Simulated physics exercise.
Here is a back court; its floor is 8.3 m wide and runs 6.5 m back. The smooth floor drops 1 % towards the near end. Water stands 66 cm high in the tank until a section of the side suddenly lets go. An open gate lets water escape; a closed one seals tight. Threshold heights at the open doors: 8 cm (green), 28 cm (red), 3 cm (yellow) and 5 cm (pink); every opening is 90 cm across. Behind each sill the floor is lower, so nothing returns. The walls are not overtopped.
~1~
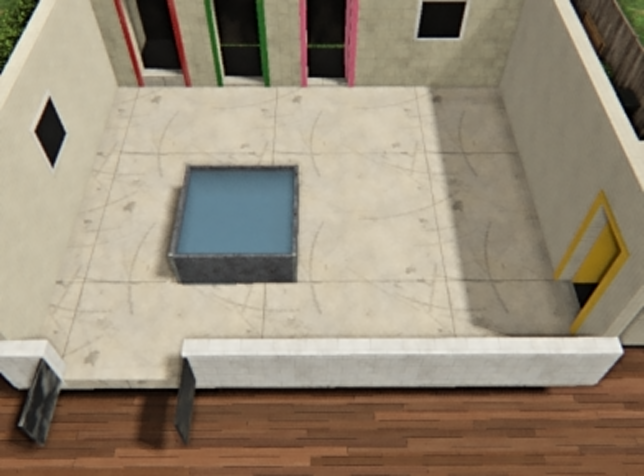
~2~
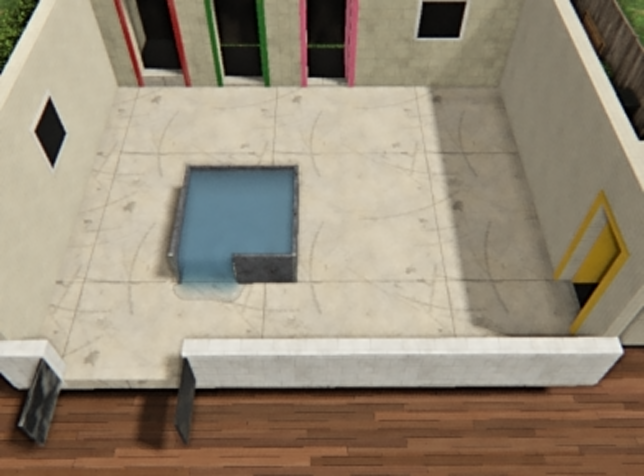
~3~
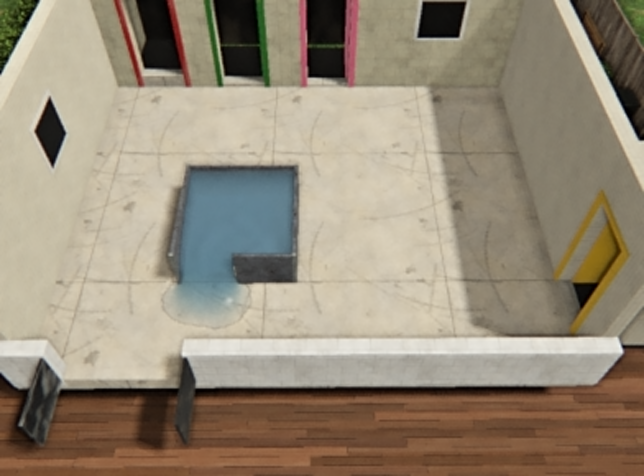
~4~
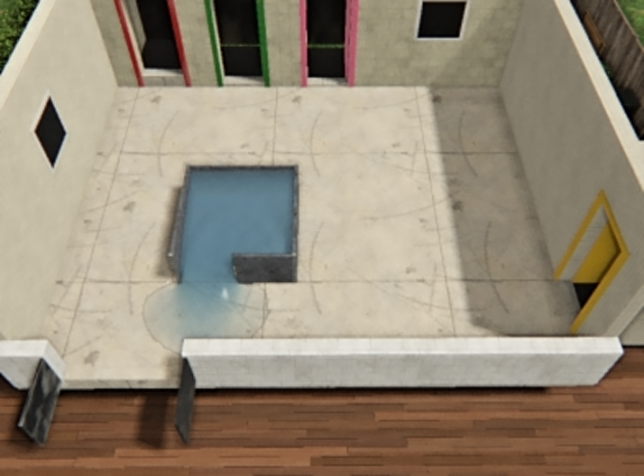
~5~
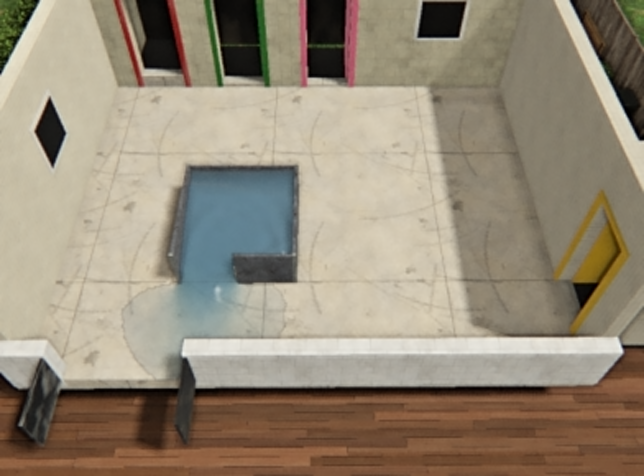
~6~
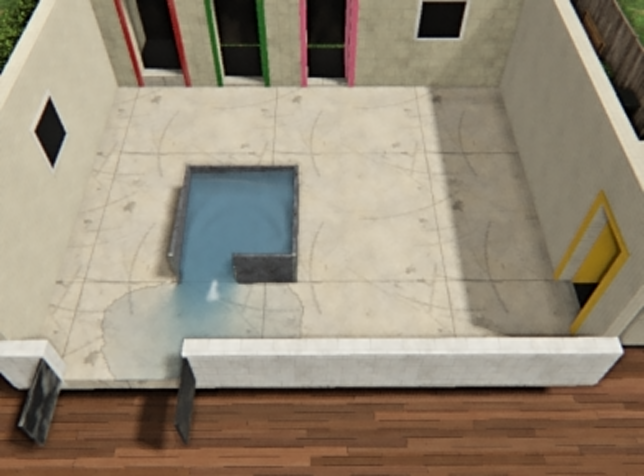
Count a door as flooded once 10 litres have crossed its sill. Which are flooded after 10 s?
The water let in: At the green door it keeps below the limit; at the red door it stays under the limit; at the yellow door it goes over the limit; at the pink door it keeps below the limit.
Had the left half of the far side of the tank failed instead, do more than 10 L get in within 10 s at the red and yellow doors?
Against that limit: Red under, yellow not over.
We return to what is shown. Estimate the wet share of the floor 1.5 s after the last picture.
About 15 per cent.
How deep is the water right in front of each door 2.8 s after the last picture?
In cm: Green 0, red 0, yellow 4, pink 0.
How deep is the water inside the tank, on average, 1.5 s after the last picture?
About 37 cm.
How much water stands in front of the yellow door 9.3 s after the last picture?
Some 4.5 cm.
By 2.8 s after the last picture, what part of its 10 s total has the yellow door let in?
About 0 per cent.
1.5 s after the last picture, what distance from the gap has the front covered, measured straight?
About 4.8 m.
Then, 0.7 s after the last picture water covers 10 % of the floor and is deepest (39 cm) near (211, 363); green door not reached, red door not reached, yellow door not reached, pink door not reached.
Then, 1.5 s after the last picture water covers 15 % of the floor and is deepest (34 cm) near (213, 352); green door not reached, red door not reached, yellow door not reached, pink door not reached.
Then, 2.8 s after the last picture water covers 30 % of the floor and is deepest (24 cm) near (211, 363); green door not reached, red door not reached, yellow door 4 cm at the sill, 1 L in, pink door not reached.
Then, 5.3 s after the last picture water covers 35 % of the floor and is deepest (15 cm) near (211, 363); green door not reached, red door not reached, yellow door 7 cm at the sill, 50 L in, pink door not reached.
Then, 9.3 s after the last picture water covers 45 % of the floor and is deepest (8 cm) near (211, 363); green door not reached, red door not reached, yellow door 5 cm at the sill, 75 L in, pink door not reached.
